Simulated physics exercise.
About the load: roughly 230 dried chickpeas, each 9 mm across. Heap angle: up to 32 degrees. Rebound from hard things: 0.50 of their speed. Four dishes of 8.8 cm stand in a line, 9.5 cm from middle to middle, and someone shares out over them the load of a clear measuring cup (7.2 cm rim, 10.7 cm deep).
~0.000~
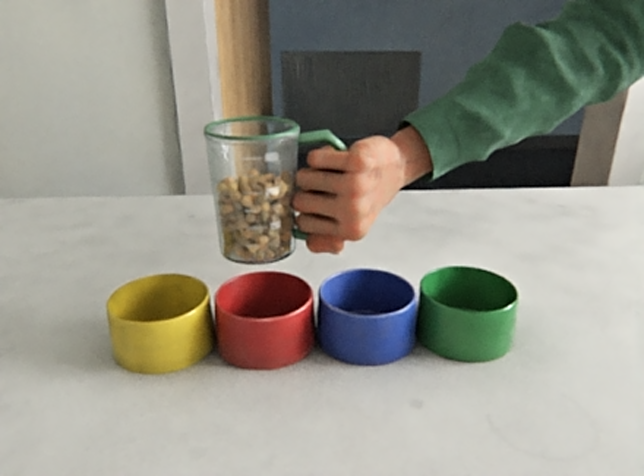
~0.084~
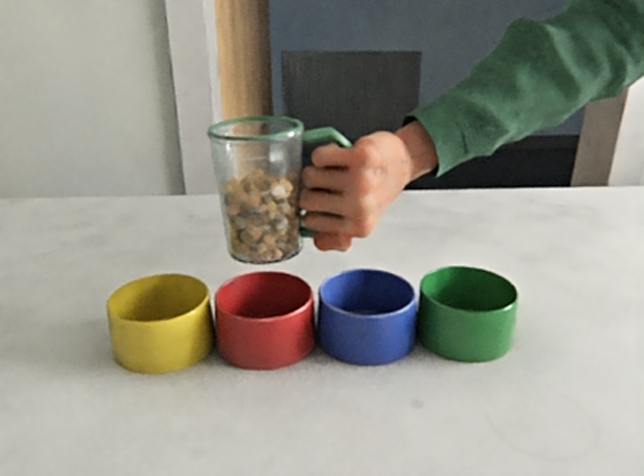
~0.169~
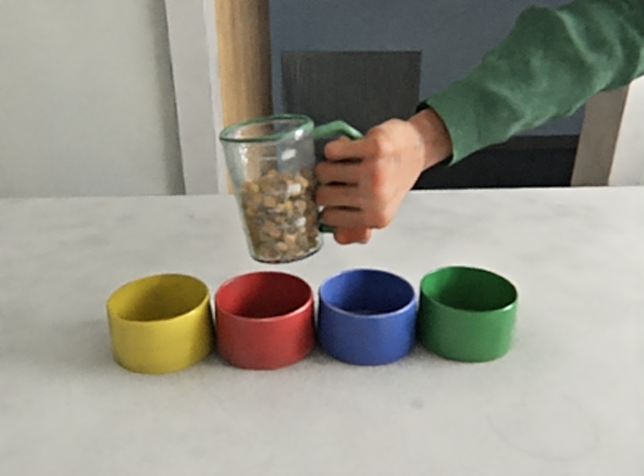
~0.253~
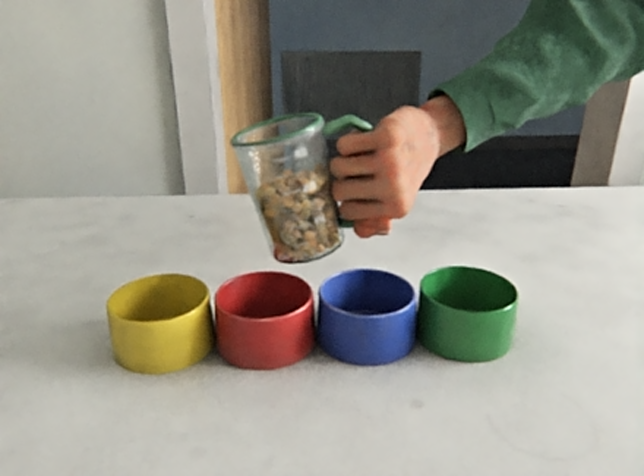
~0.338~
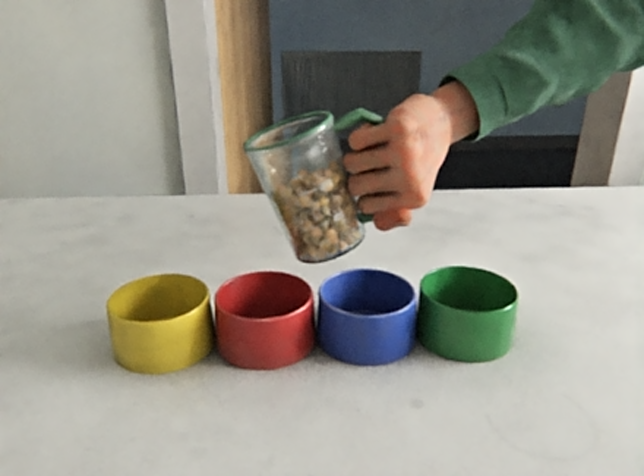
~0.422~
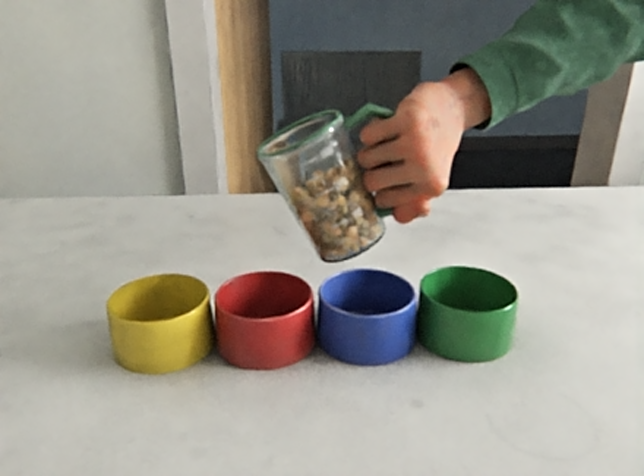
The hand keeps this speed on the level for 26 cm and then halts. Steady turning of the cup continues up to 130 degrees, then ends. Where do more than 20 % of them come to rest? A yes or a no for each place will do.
Red - no; blue - no; green - yes; yellow - no; counter - no.
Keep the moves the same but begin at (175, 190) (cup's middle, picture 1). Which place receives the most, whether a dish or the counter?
Most goes to: Blue.
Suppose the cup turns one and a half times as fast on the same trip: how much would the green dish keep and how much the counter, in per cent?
Green 70; counter 10.
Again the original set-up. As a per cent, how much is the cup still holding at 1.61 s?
Roughly 95 %.
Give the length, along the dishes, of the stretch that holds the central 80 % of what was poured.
5 centimetres.
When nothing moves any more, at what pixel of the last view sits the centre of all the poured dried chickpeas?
Est. centre at rest: (463, 310) px.
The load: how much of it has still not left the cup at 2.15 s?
It should be near 0 per cent.
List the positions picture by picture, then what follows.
Cup at (255, 190), tilt 0 degrees, lip at (207, 128), moved 0.0 cm; middle of the pieces at (259, 210); yellow dish at (159, 297); red dish at (264, 294); blue dish at (367, 291); green dish at (468, 288), in the first picture.
Cup at (261, 190), tilt 2 degrees, lip at (210, 130), moved 0.5 cm; middle of the pieces at (266, 210), in the second picture.
Cup at (277, 190), tilt 8 degrees, lip at (221, 134), moved 1.8 cm; middle of the pieces at (283, 209), in the third picture.
Cup at (293, 190), tilt 13 degrees, lip at (233, 140), moved 3.2 cm; middle of the pieces at (301, 208), in the fourth picture.
Cup at (310, 189), tilt 19 degrees, lip at (246, 146), moved 4.6 cm; middle of the pieces at (319, 207), in the fifth picture.
Cup at (326, 189), tilt 25 degrees, lip at (259, 152), moved 6.0 cm; middle of the pieces at (337, 206); yellow dish at (159, 297); red dish at (264, 294); blue dish at (367, 291); green dish at (468, 288). Its pace works out near 70 degrees a second; the hand travels 17 cm a second, in the sixth picture.
After 1.13 s, tilt 74 degrees; cup holds 100 %.
After 1.61 s, tilt 107 degrees; cup holds 95 %, green 5 %.
After 2.15 s, tilt 130 degrees; cup holds 0 %, green 100 %.
At rest (2.5 s), red 0 %, blue 0 %, green 100 %, yellow 0 %, counter 0 %.
